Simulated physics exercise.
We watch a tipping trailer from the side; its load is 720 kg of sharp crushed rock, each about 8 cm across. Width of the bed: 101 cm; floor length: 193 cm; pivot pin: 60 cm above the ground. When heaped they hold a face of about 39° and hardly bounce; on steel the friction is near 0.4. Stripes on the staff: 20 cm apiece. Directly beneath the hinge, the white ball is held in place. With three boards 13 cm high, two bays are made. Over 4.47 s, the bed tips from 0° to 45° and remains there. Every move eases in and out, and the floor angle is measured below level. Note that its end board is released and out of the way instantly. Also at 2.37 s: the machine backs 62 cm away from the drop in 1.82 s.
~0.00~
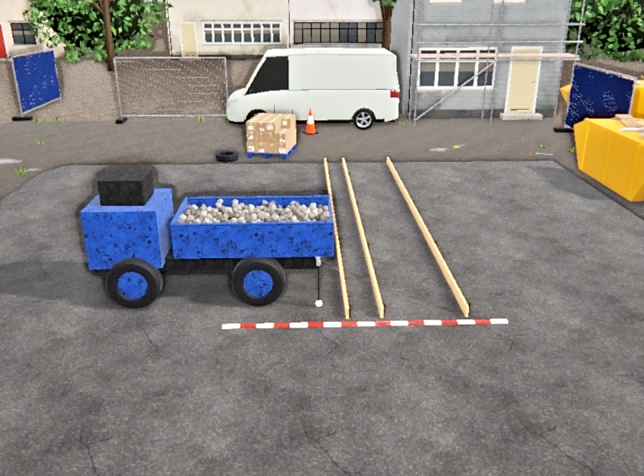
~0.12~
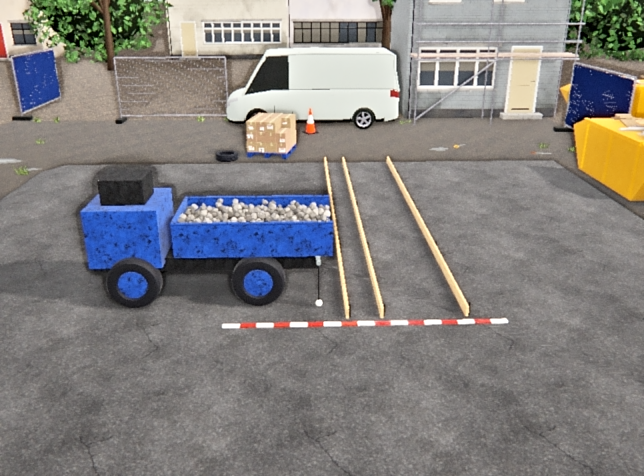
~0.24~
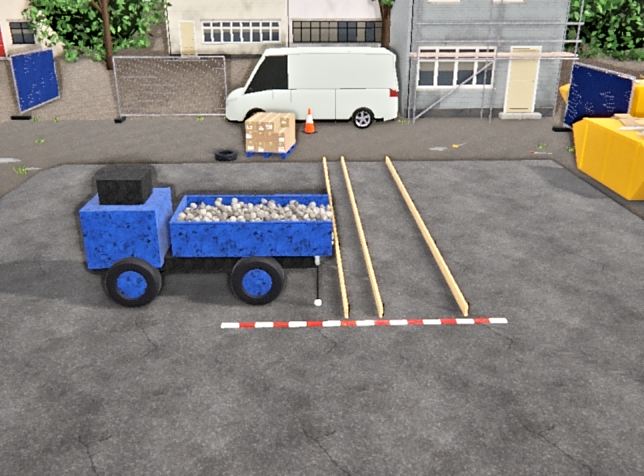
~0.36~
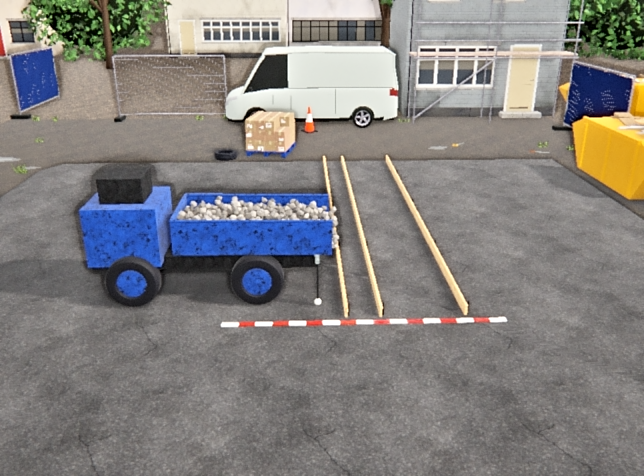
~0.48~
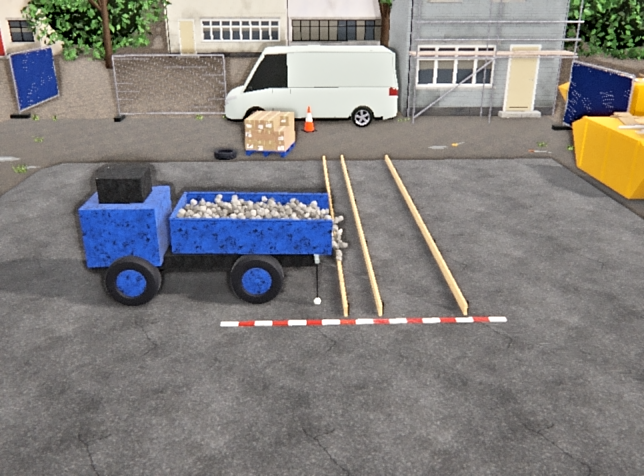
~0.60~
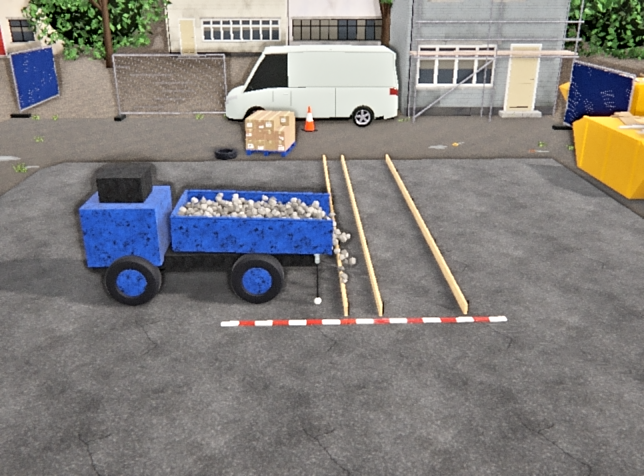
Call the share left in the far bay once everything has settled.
Roughly 0 per cent.
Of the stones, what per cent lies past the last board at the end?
I'd put it near 0 per cent.
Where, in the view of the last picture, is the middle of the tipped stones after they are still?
I'd point somewhere around (327, 277).
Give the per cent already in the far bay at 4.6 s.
By that moment, roughly 0 per cent of the load.
After 3.3 s the floor is at 38°; 38 % in the bed, 37 % short of the bays, 24 % in the near bay; the foremost stones are at (370, 275).
After 4.6 s the floor is at 45°; 0 % in the bed, 71 % short of the bays, 28 % in the near bay, 1 % in the far bay; the foremost stones are at (389, 282).
After 4.9 s the floor is at 45°; 0 % in the bed, 71 % short of the bays, 28 % in the near bay, 1 % in the far bay; the foremost stones are at (389, 283).
After 7.7 s the floor is at 45°; 0 % in the bed, 71 % short of the bays, 28 % in the near bay, 1 % in the far bay; the foremost stones are at (389, 283).
